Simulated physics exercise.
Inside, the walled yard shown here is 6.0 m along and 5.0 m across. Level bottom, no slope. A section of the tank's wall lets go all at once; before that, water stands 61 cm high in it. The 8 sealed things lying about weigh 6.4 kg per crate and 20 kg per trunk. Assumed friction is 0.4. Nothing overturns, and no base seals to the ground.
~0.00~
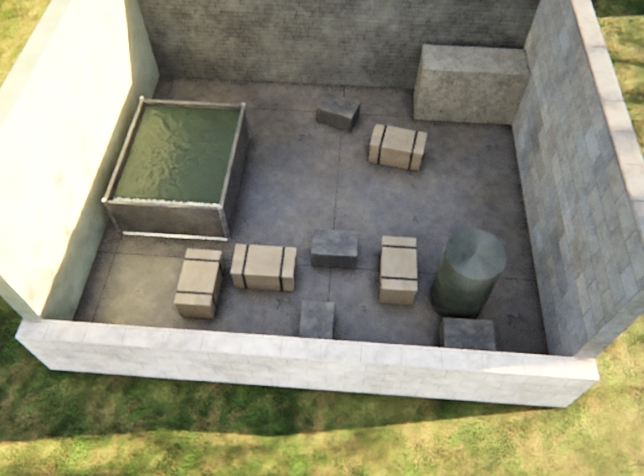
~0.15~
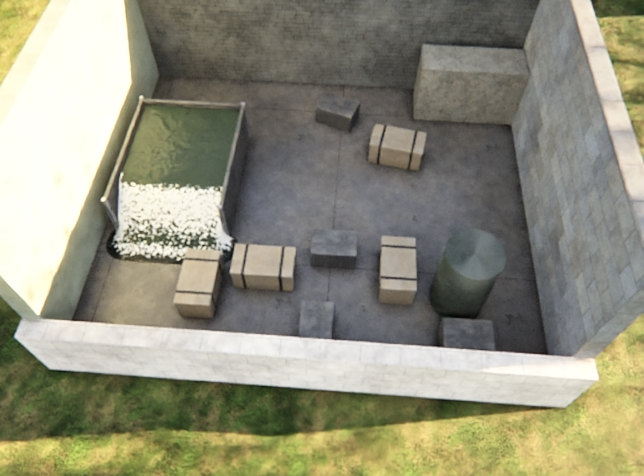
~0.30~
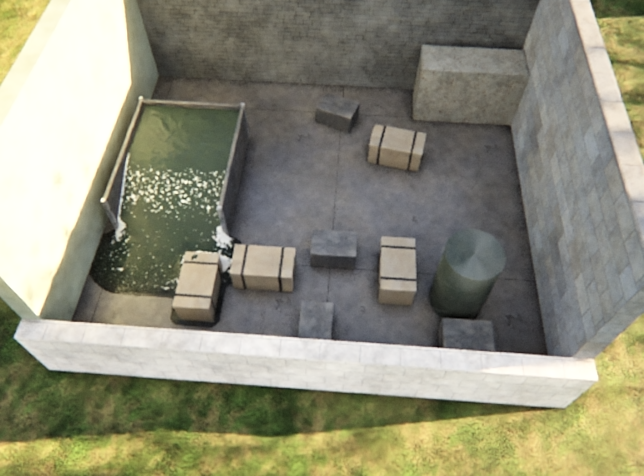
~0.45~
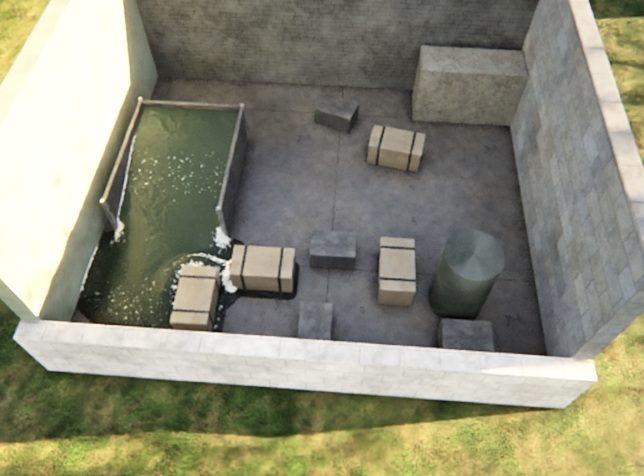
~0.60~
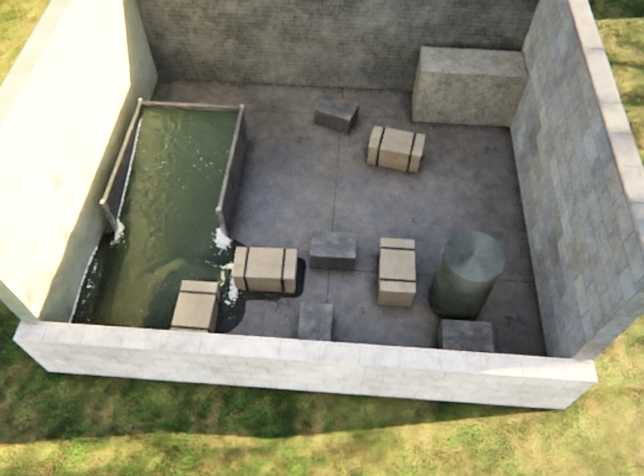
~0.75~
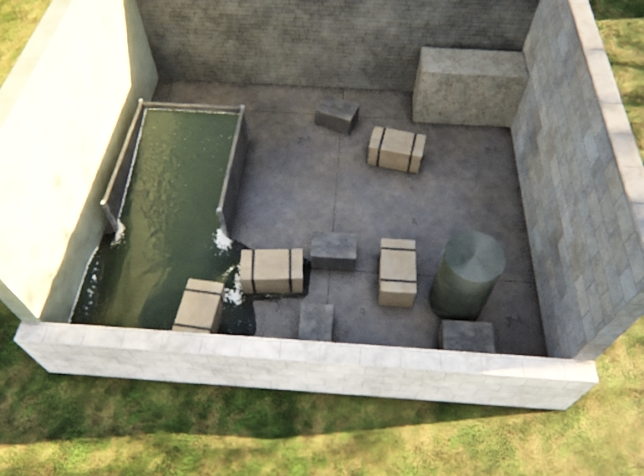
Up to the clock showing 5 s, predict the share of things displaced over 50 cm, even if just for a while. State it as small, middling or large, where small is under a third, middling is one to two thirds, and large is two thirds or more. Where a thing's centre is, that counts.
Large.
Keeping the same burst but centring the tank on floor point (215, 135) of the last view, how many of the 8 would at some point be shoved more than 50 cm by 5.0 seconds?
Then the count would be 6.
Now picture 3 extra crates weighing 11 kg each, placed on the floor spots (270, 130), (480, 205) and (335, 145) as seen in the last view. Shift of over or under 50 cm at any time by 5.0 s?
The first comes out within the limit, the second beyond the limit, the third within the limit.
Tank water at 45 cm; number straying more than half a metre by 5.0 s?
With that change, 6 of them.
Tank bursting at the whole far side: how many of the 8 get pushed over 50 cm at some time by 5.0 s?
You'd get 2 in that case.
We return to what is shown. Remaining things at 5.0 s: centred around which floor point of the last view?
About (437, 178).
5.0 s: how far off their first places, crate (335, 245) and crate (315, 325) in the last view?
First: 200 cm. Second: 400 cm.
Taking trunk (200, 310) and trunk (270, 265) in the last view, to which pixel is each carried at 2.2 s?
First one near (303, 302), second near (318, 261).
After 1.1 s 0 of 8 are over 50 cm from their spots; 1 afloat.
After 2.2 s 3 of 8 are over 50 cm from their spots; 2 afloat.
After 3.5 s 6 of 8 are over 50 cm from their spots; 2 afloat.
After 5.0 s 6 of 8 are over 50 cm from their spots, and 6 have been at some point; 6 afloat.
